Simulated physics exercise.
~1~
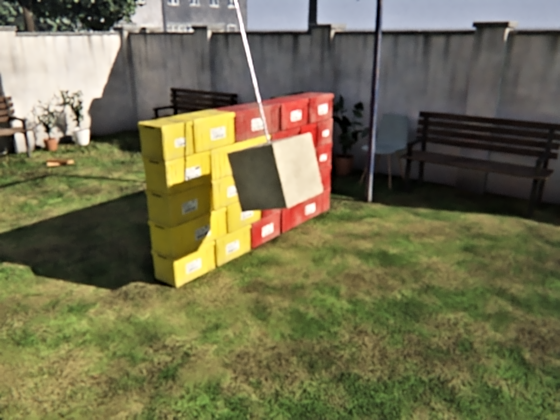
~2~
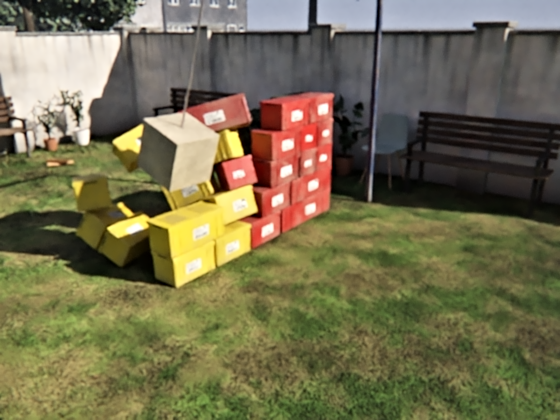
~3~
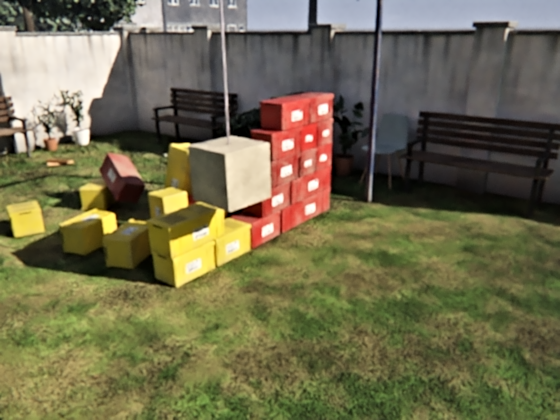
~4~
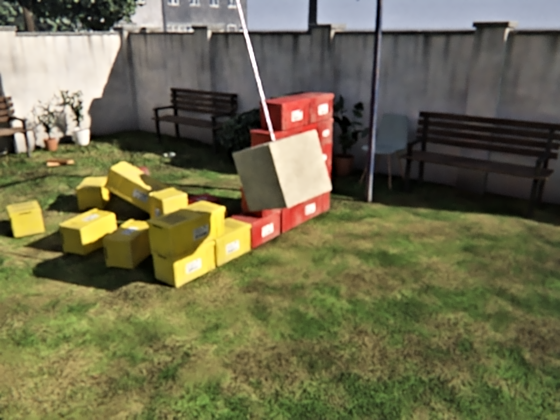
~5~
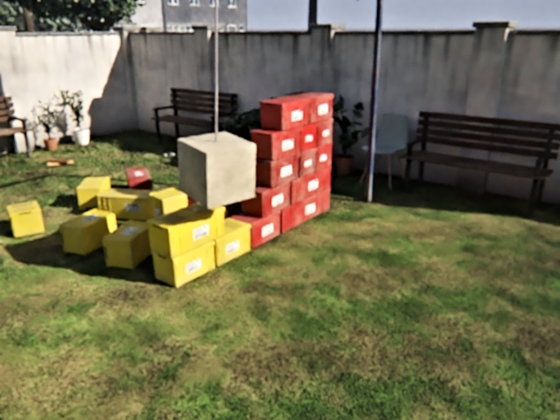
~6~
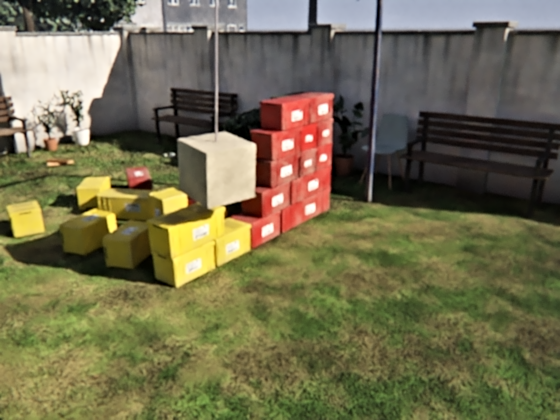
In a walled garden, a hanging block swings into a wall of yellow and red boxes, toppling most yellow ones leftward.
